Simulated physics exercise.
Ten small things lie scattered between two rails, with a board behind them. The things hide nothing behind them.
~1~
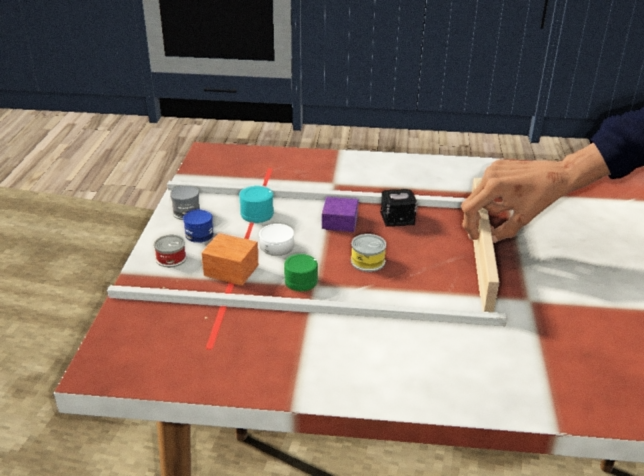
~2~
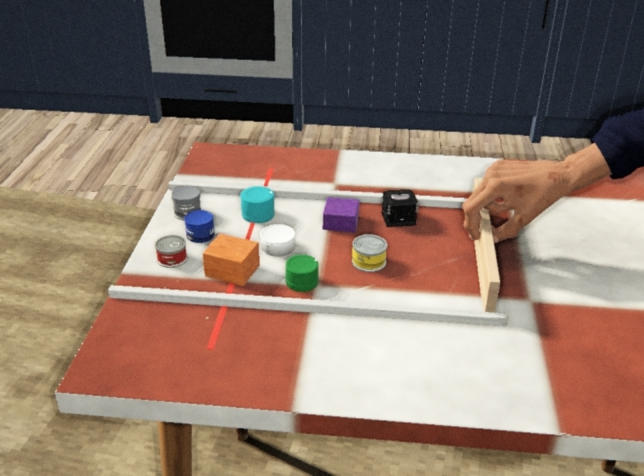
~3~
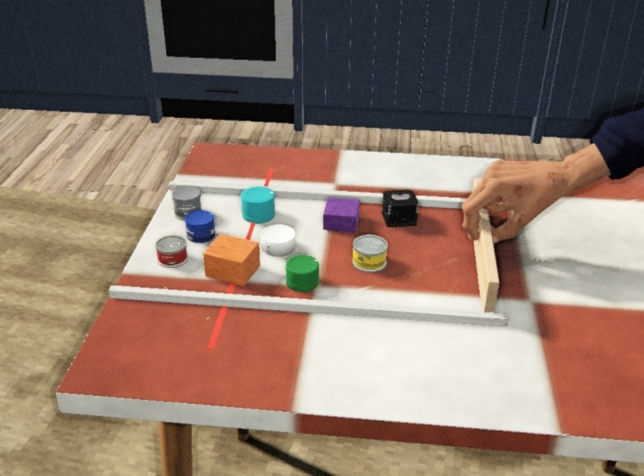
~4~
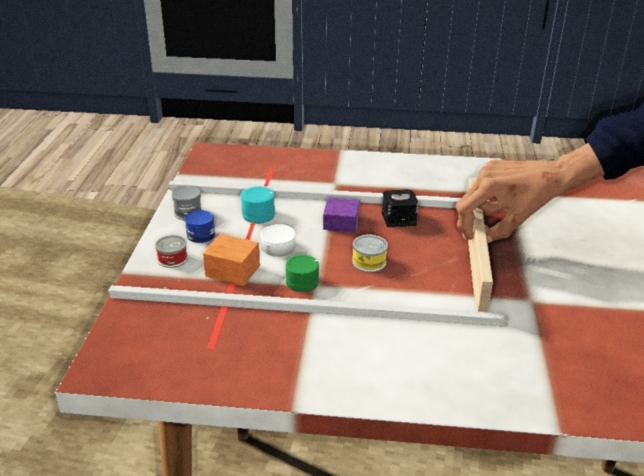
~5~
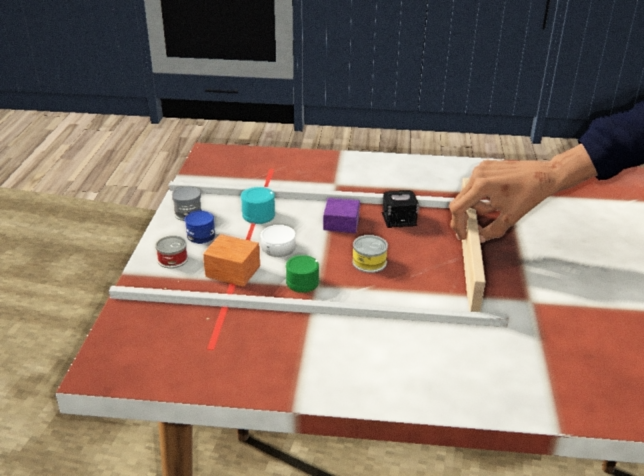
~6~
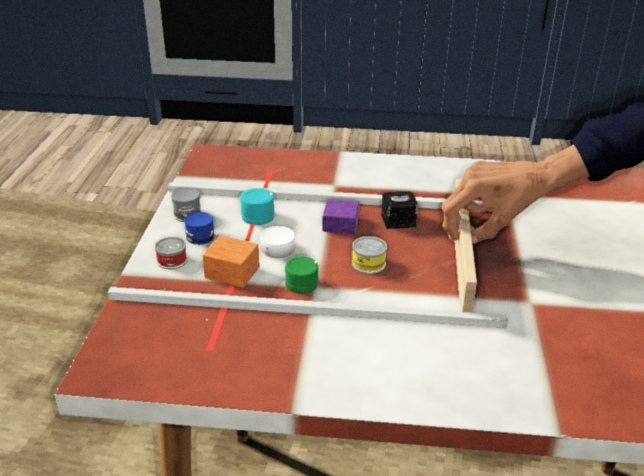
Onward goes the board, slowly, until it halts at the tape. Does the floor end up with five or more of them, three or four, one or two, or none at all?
The way I see it, not one of them ends up off the end.
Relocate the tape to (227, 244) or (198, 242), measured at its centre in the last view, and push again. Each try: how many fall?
You'd get 0 the first time and 3 the second.
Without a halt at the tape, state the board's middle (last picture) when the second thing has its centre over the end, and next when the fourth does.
About (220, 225) and about (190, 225).
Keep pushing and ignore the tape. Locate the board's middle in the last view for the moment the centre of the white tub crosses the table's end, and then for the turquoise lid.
With the white tub it sits around (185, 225), with the turquoise lid around (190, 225).
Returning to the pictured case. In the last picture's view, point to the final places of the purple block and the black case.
The purple block comes to rest at (229, 221), and the black case comes to rest at (243, 198).
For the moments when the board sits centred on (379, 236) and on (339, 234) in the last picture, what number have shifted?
I make it 3 at the first spot and 3 at the other.
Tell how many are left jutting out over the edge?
Expected count: 0.
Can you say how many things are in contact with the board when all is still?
Result: 4 in all.
A little later, none off yet; grey pot at rest near (187, 205); red tin at rest near (171, 253); blue tub at rest near (200, 229).
When it is over, the number that fall off is zero.
